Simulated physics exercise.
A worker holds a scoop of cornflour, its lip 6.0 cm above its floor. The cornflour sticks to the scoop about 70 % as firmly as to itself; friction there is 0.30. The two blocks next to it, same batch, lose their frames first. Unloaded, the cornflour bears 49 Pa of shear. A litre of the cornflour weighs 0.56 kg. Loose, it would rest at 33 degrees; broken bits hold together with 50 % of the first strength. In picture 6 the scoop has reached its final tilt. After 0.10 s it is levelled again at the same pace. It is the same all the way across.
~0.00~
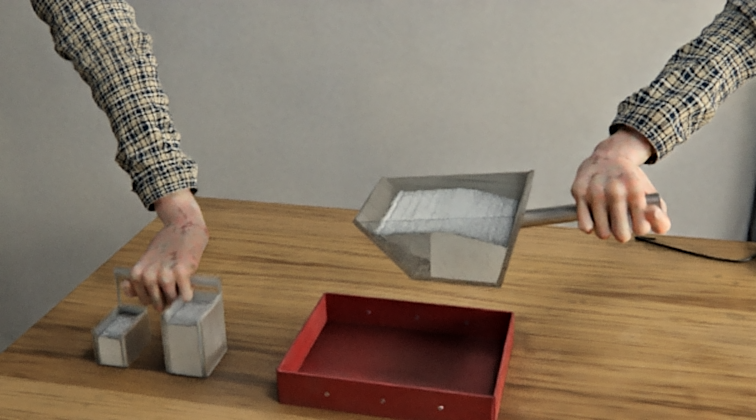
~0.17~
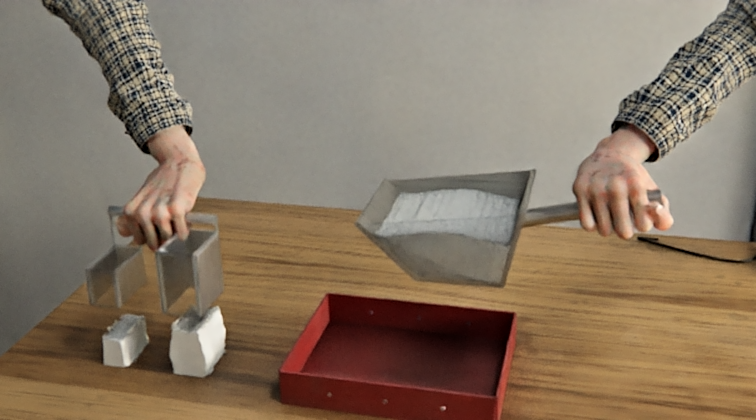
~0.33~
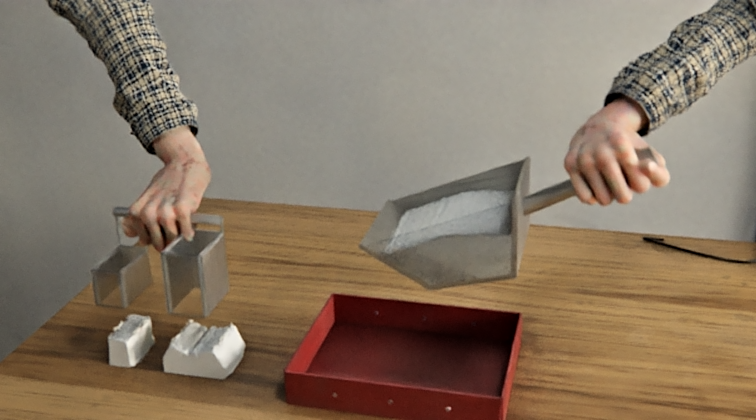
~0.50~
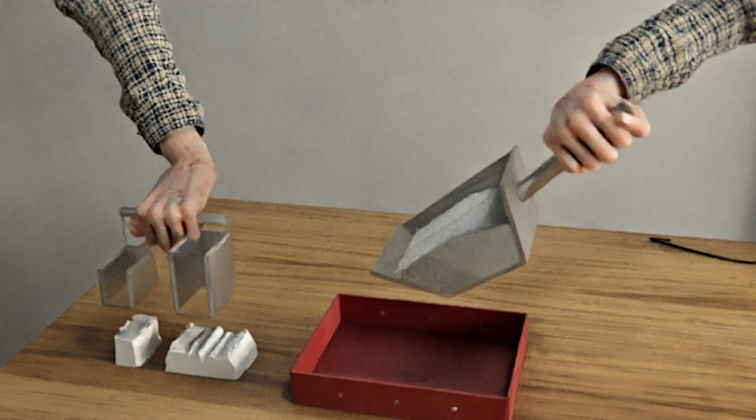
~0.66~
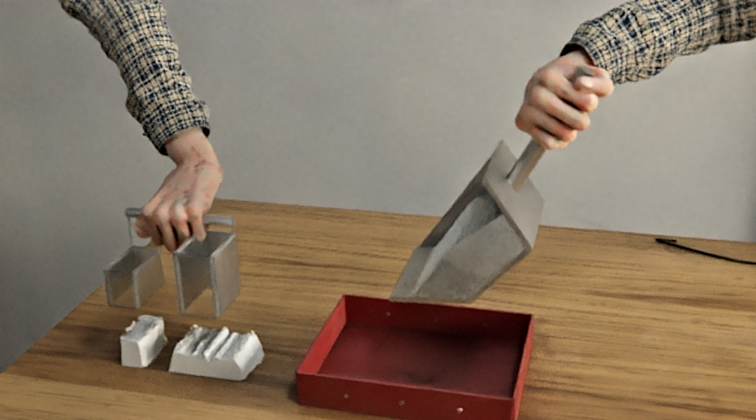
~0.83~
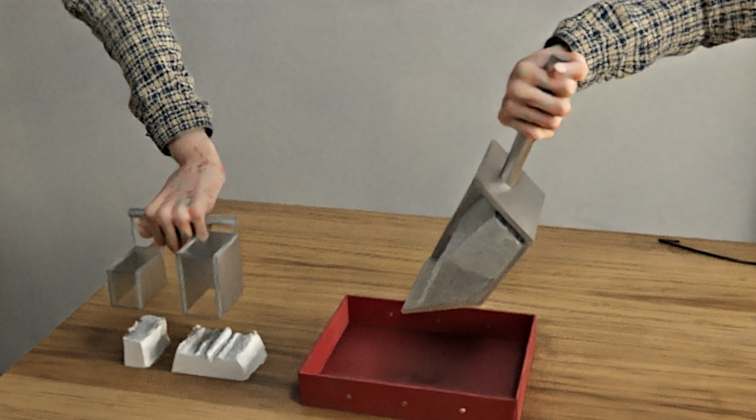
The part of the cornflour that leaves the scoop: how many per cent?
Close to 2 per cent.
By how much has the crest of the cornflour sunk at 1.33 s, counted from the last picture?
Roughly 2.5 cm.
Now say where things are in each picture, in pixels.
In the first frame, lip at (357, 220), tilt 0 degrees; highest point of the cornflour at (441, 233); test blocks 4.0 cm, 7.2 cm high (left to right).
In the second frame, lip at (359, 223), tilt 1 degrees; highest point of the cornflour at (450, 234); test blocks 3.9 cm, 6.4 cm high (left to right).
In the third frame, lip at (362, 245), tilt 15 degrees; highest point of the cornflour at (507, 236); test blocks 3.9 cm, 4.0 cm high (left to right).
In the fourth frame, lip at (373, 271), tilt 32 degrees; highest point of the cornflour at (505, 225); test blocks 3.9 cm, 3.3 cm high (left to right).
In the fifth frame, lip at (391, 296), tilt 48 degrees; highest point of the cornflour at (501, 217); test blocks 3.9 cm, 3.3 cm high (left to right).
In the sixth frame, lip at (403, 308), tilt 57 degrees; highest point of the cornflour at (494, 218); test blocks 3.9 cm, 3.3 cm high (left to right).
By 1.06 s, the scoop is at 52 degrees and 0 % has left it.
By 1.33 s, the scoop is at 25 degrees and 2 % has left it.
By 1.59 s, the scoop is at 1 degrees and 2 % has left it.
By 1.86 s, the scoop is at 0 degrees and 2 % has left it.
By 1.96 s, at the end, the scoop is at 0 degrees and 2 % has left it.
